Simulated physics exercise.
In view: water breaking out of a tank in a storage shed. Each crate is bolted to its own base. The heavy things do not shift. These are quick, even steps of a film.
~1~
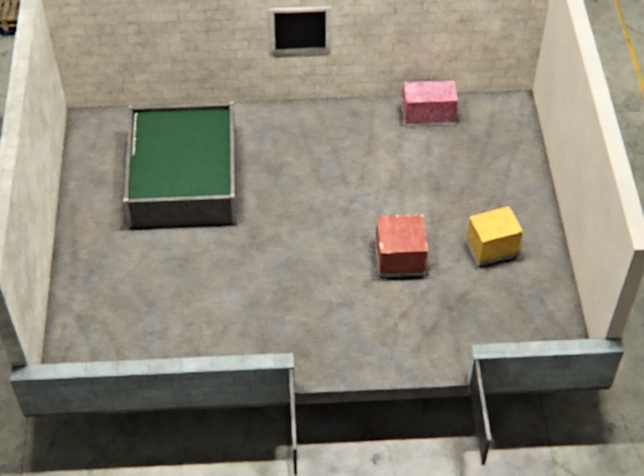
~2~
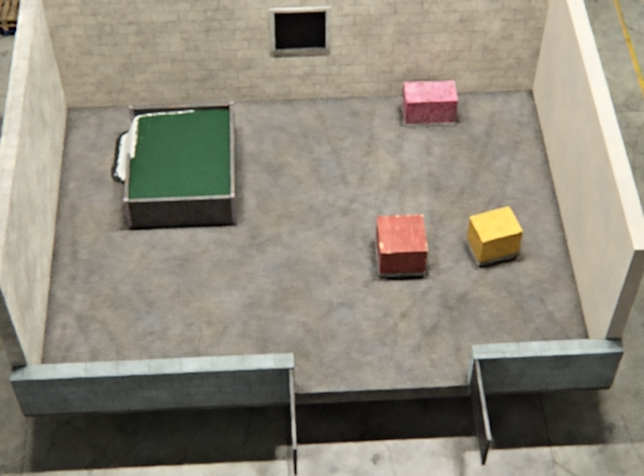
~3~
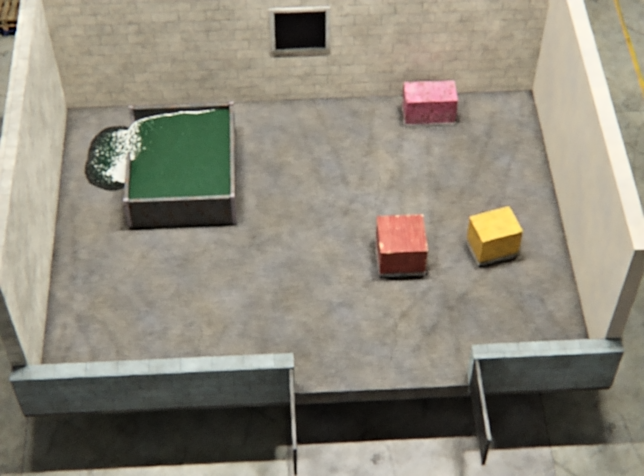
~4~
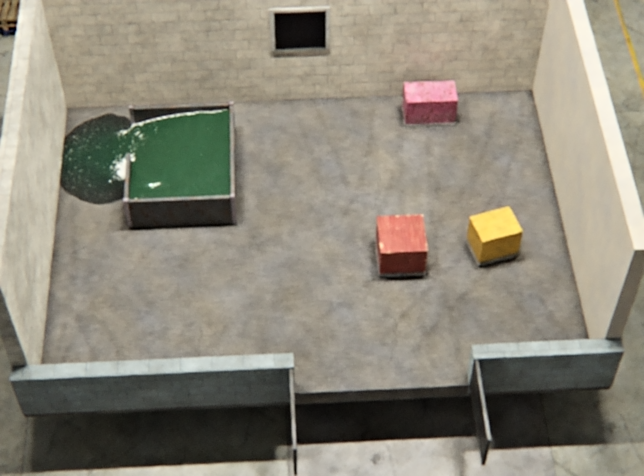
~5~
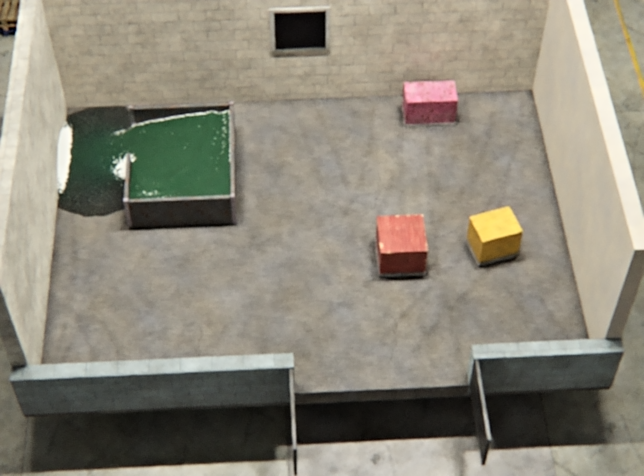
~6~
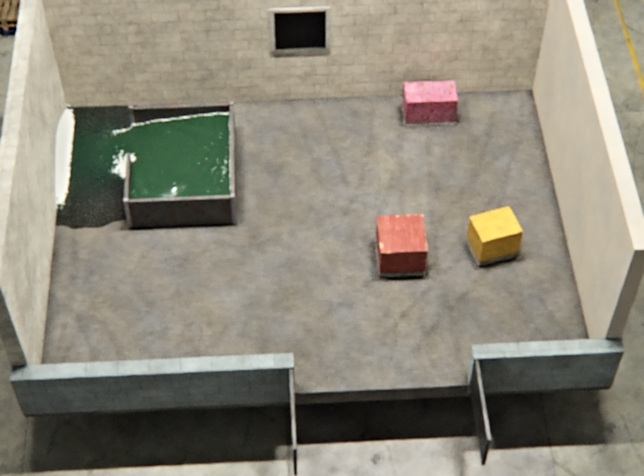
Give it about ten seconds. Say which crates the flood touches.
In the end: The pink crate is wetted; the red crate escapes dry; the yellow crate escapes dry.
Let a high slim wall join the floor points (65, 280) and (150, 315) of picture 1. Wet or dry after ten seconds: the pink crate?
Then: Pink is soaked.
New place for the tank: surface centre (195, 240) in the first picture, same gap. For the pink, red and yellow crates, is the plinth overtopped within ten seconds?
Then: The pink crate ends up wet; the red crate stays dry; the yellow crate stays dry.
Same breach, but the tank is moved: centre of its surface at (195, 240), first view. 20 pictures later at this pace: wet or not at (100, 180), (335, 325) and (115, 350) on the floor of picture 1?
As listed: Under water, free of water, flooded.
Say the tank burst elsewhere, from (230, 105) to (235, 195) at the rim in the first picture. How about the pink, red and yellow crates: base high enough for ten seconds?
Then: Pink gets wet; red is wetted; yellow ends up wet.
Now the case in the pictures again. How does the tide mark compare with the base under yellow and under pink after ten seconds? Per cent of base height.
Near 70 and 290 in a hundred.
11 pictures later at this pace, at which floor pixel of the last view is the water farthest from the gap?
I would point to (41, 370).
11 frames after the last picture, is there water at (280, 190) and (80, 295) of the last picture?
As listed: Free of water, flooded.
A moment on, water covers 10 % of the floor; the pink crate not reached, the red crate not reached, the yellow crate not reached.
Next, water covers 20 % of the floor; the pink crate not reached, the red crate not reached, the yellow crate not reached.
Then, water covers 35 % of the floor; the pink crate water round its plinth, the red crate not reached, the yellow crate not reached.
Later, water covers 65 % of the floor; the pink crate water round its plinth, the red crate water round its plinth, the yellow crate water round its plinth.
In the end, water covers 95 % of the floor; the pink crate was topped, the red crate stayed above the water, the yellow crate stayed above the water.
